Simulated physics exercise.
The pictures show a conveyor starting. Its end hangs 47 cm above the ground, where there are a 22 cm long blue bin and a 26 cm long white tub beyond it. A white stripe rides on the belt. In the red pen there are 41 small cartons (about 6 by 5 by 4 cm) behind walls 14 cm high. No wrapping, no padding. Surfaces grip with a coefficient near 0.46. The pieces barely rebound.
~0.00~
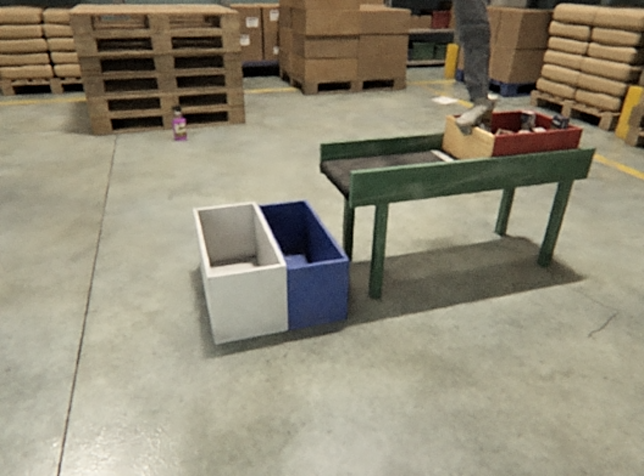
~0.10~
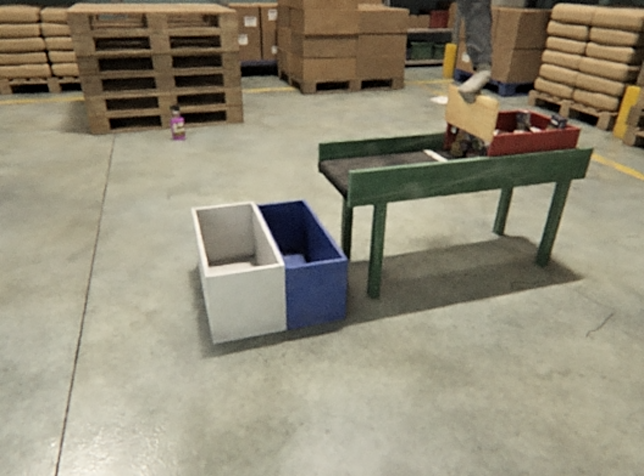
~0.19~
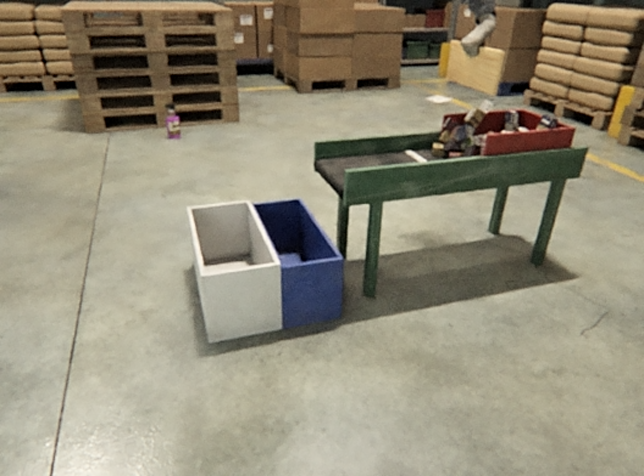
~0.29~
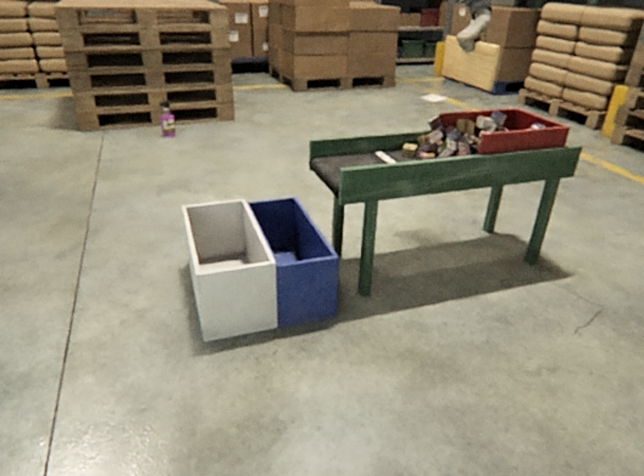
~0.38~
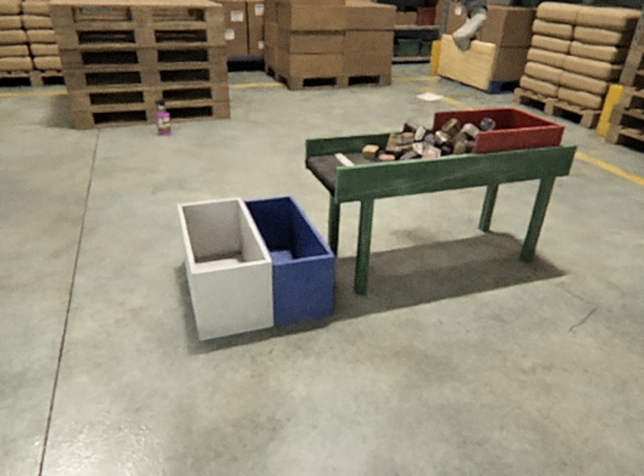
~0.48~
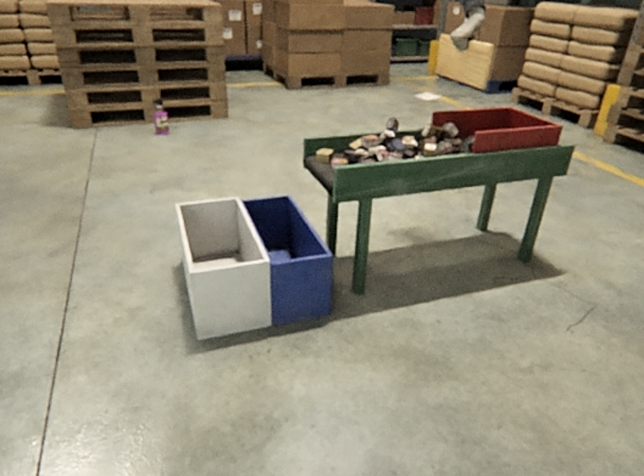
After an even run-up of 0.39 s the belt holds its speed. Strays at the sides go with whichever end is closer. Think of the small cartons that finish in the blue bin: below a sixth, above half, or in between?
In the end under a sixth of them are in the blue bin.
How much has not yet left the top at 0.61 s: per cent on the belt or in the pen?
About 80 per cent.
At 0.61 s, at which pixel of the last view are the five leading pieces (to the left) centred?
Near (283, 171).
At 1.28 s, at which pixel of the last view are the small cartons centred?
Near (213, 273).
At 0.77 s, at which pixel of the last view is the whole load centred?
At about (268, 177).
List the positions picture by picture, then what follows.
In the first picture (places track the rim corner closest to us here), red pen (494, 136); blue bin (290, 268); belt travel 0 cm; all still inside.
Red pen (492, 136); belt travel 2 cm, in the second picture.
Red pen (488, 135); belt travel 9 cm; 3 out, the lowest carton at (457, 158), in the third picture.
Red pen (483, 134); belt travel 21 cm; 11 out, the lowest carton at (427, 159), in the fourth picture.
Red pen (478, 133); belt travel 37 cm; 24 out, in the fifth picture.
Red pen (476, 132); blue bin (273, 263); belt travel 56 cm; 33 out, in the sixth picture.
After 0.61 s, 2 still in the red pen, 30 on the belt and 9 in the air.
After 0.77 s, 3 in the white tub, 10 on the belt and 28 in the air.
After 0.99 s, 30 in the white tub, 1 on the belt and 10 in the air.
Outcome (at 1.28 s), 39 in the white tub and 2 on the ground beyond the white tub. Asked share, 0 of 41, 0 per cent.
